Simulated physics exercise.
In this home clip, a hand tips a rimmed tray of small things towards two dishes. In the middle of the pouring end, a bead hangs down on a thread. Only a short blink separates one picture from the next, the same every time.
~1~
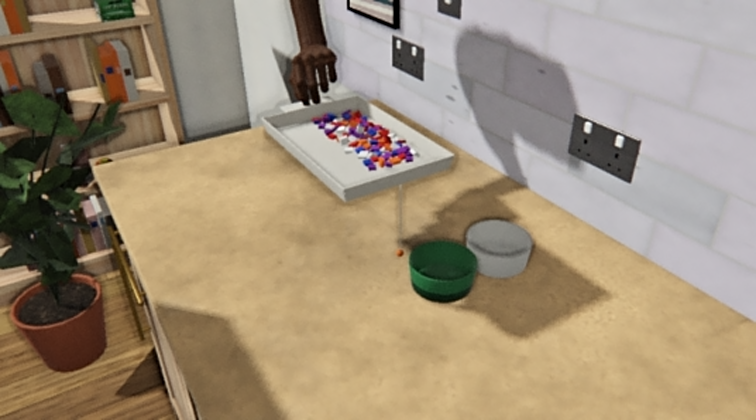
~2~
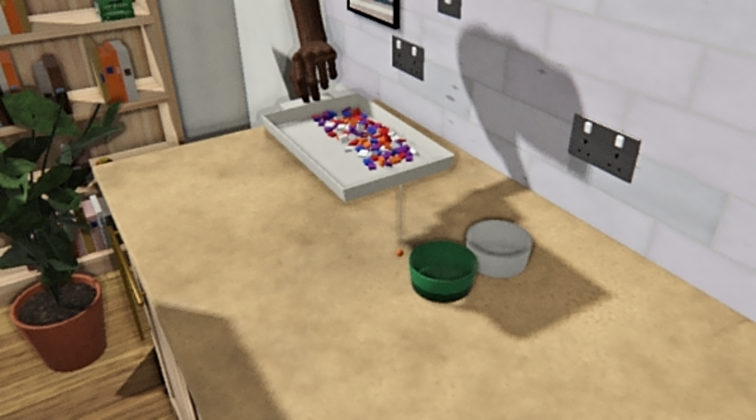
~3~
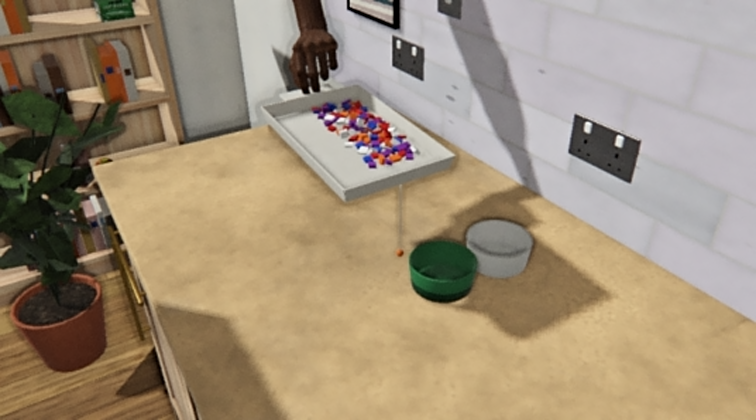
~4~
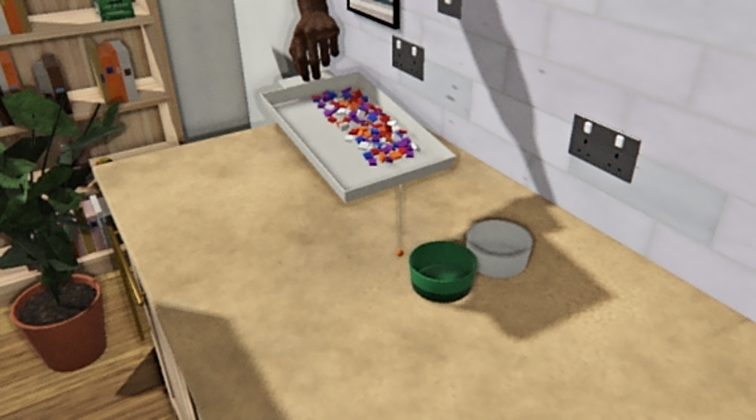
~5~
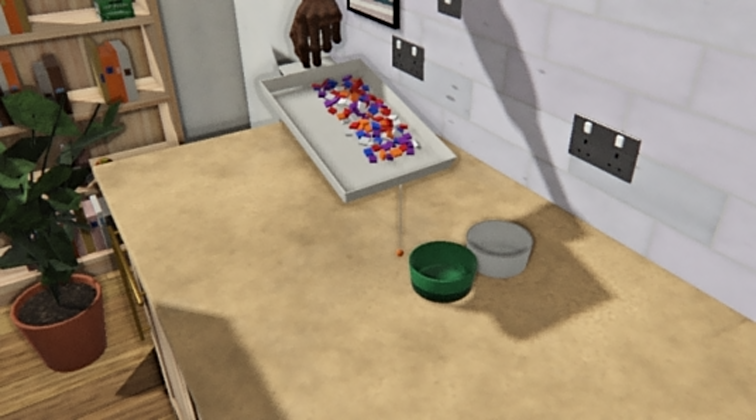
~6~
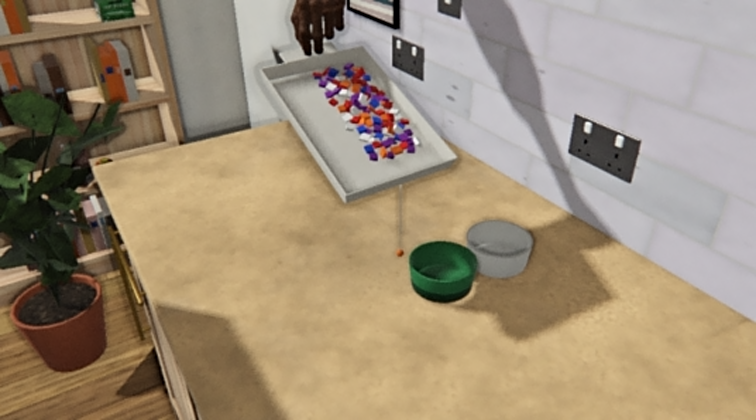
The video shows a hand at the far end of a rimmed grey tray of small colourful pieces on a counter, gradually raising that end, while a green dish and a pale dish stay still near the lower end.
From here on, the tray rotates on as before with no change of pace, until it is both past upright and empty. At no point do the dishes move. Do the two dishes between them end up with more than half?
No.
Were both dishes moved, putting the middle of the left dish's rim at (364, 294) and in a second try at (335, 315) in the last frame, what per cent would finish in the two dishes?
Approximately 70 percent, followed by approximately 60 percent.
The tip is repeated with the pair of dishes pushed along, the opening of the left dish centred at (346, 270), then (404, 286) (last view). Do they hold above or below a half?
A minority, then a majority.
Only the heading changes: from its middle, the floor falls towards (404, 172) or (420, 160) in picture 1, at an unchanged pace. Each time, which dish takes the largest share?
So, first the left-side one, then the left-side one.
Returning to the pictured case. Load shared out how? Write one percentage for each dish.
Final split: Left dish some 30 per cent, right dish some 0 per cent.
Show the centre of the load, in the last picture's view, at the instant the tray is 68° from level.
Around (407, 174).
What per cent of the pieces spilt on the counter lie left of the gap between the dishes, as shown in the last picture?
It amounts to some 80 percent.
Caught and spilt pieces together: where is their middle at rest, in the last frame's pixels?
I'd say the middle ends up at about (424, 306).
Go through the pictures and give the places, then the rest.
The first picture shows corners of the pouring end at (345, 186) and (449, 154), level; middle of the load at (364, 139), mosaic tiles; left dish at (463, 288); right dish at (520, 263); bead on its thread at (400, 253).
The second picture shows corners of the pouring end at (345, 187) and (450, 154), level; middle of the load at (364, 137).
The third picture shows corners of the pouring end at (345, 187) and (450, 155), tipped barely, level across its low end; middle of the load at (364, 132).
The fourth picture shows corners of the pouring end at (346, 189) and (451, 155), tipped a little, level across its low end; middle of the load at (361, 122).
The fifth picture shows corners of the pouring end at (347, 190) and (452, 155), tipped clearly, level across its low end; middle of the load at (365, 118).
The sixth picture shows corners of the pouring end at (347, 192) and (453, 156), tipped clearly, level across its low end; middle of the load at (366, 111); left dish at (463, 288); right dish at (520, 263).
Soon after the last picture, tray tipped steeply; nearly all on the tray; a small part in the air.
A little later, tray tipped past a quarter turn; about half on the tray; a small part in the left dish; about a third outside both; a small part in the air.
Later still, tray tipped past a quarter turn; about a third in the left dish; about two thirds outside both.
At rest, tray tipped past a quarter turn; about a third in the left dish; none in the right dish; about two thirds outside both.
